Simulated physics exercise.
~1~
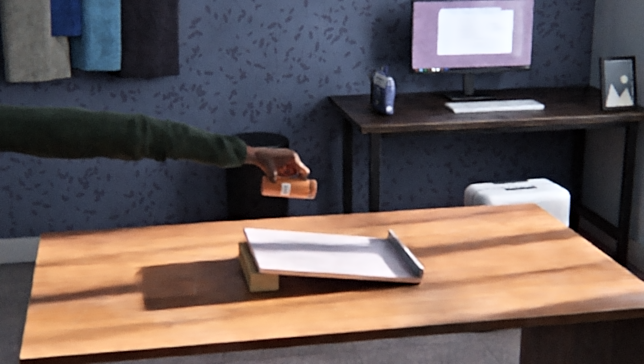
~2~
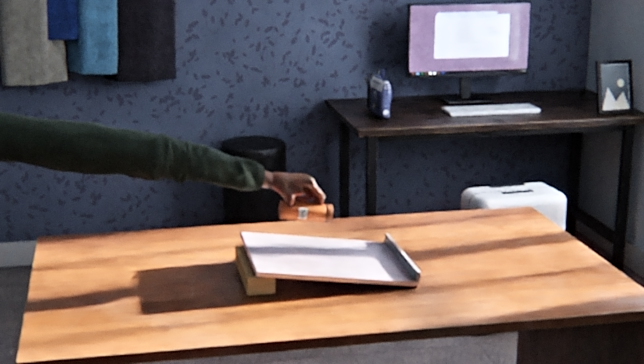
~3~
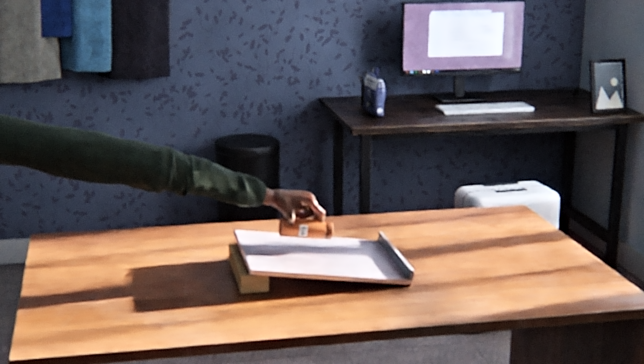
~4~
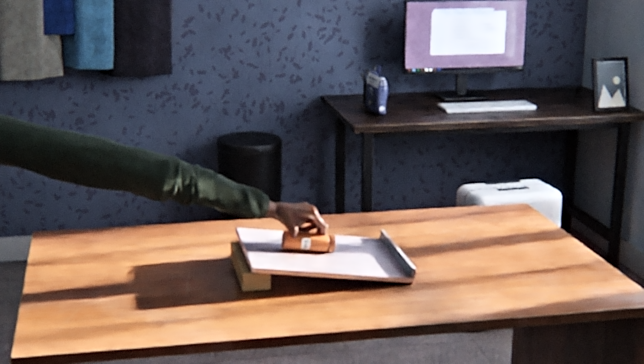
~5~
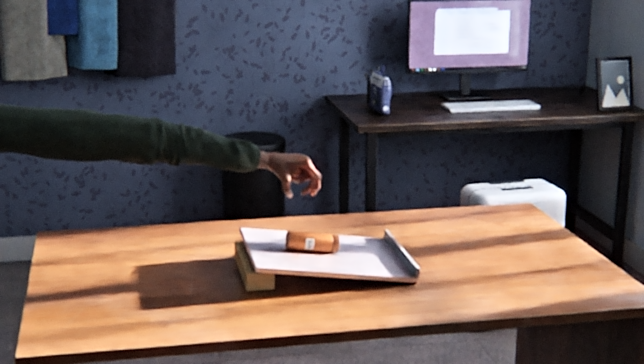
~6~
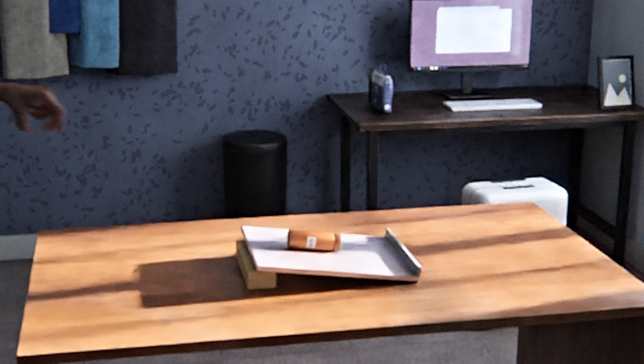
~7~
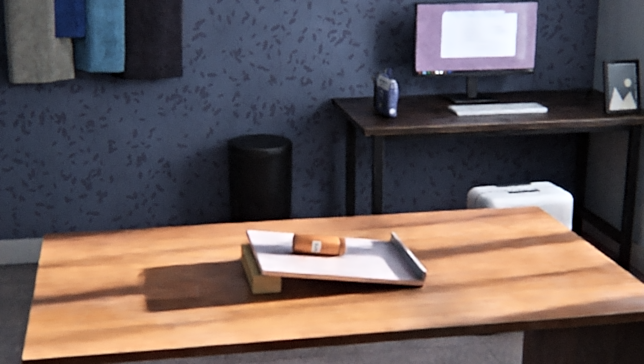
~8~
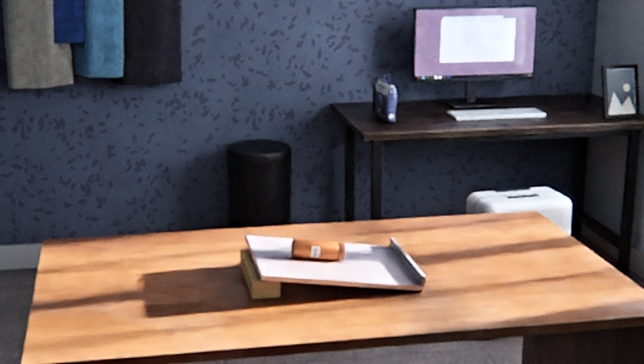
The clip opens on a wooden table holding a pale board tilted on a small block, its raised lip at the lower right end, with a desk and monitor behind. An arm in a dark green sleeve reaches in from the left, holding an orange shaker on its side. The hand lowers the shaker toward the board and lays it on the sloping surface. The fingers then let go, and the hand lifts and withdraws to the left, out of view. The shaker neither slides nor rolls, and it ends at rest on the slope.
